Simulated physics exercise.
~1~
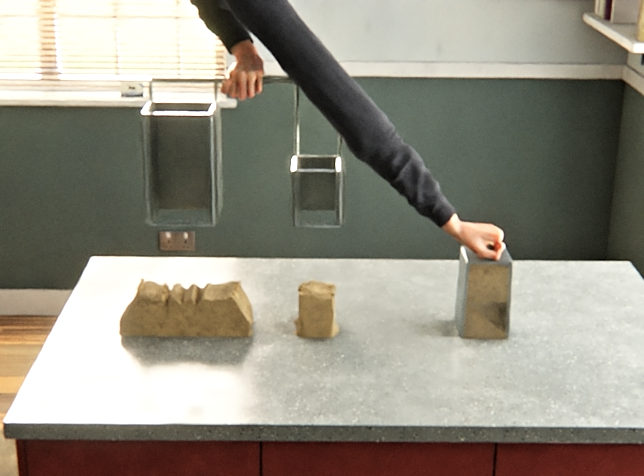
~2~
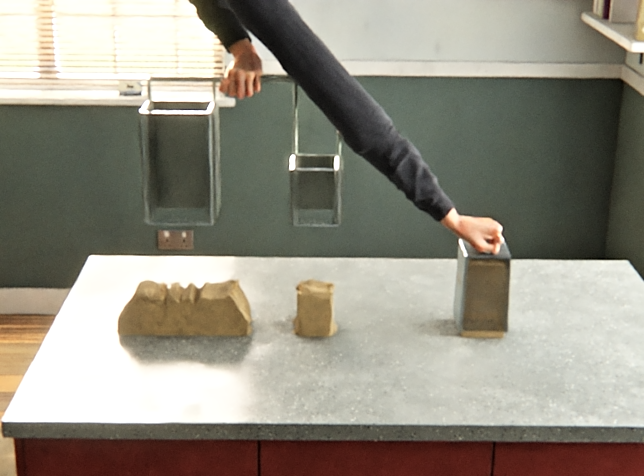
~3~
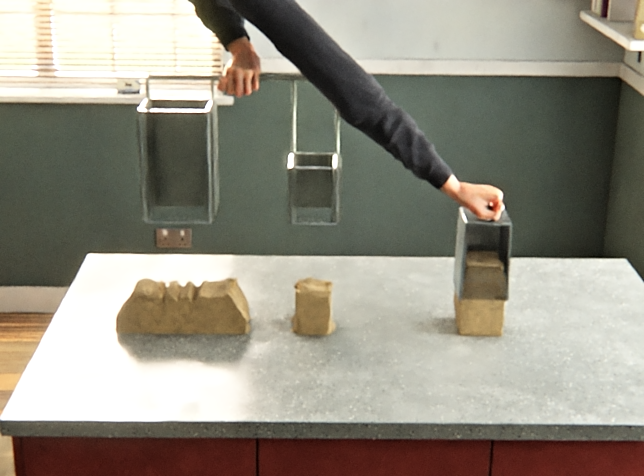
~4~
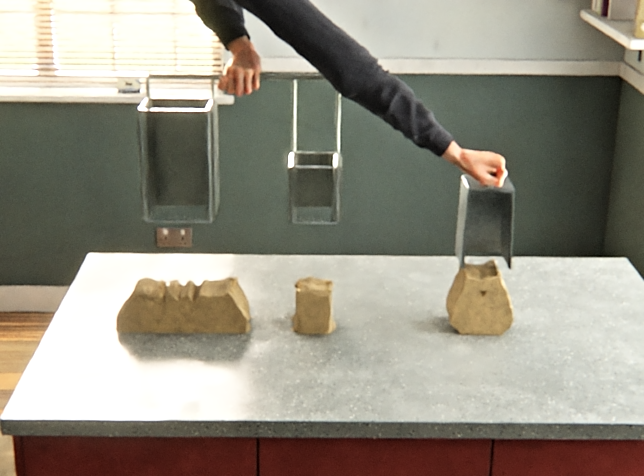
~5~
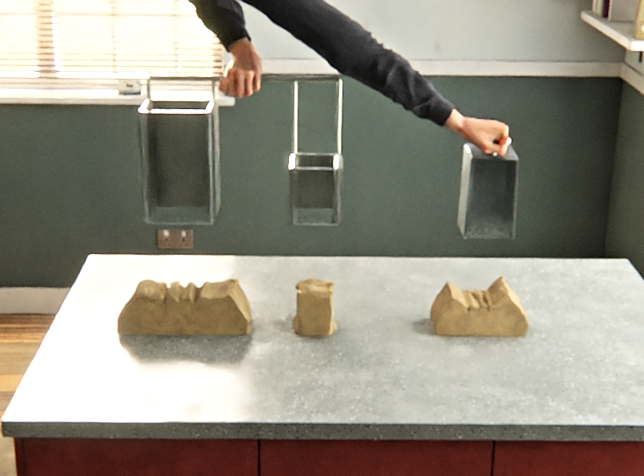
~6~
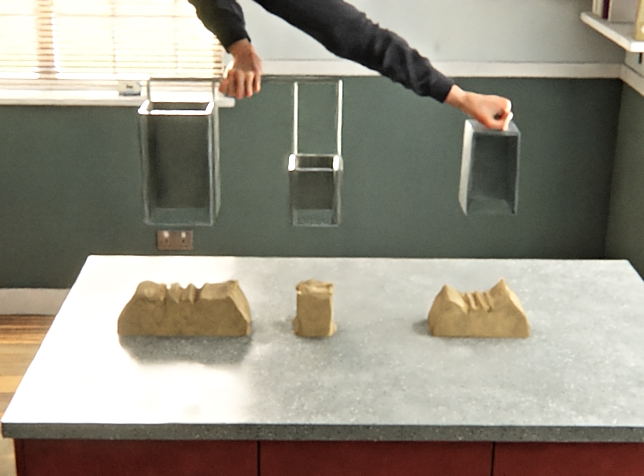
The footage shows a hand lifting an upturned metal tin straight up off damp sand on a grey table, beside two smaller containers held above two sand lumps. The uncovered block bulges and slumps into a low, wide mound with a notched top, while the tin hangs above it.
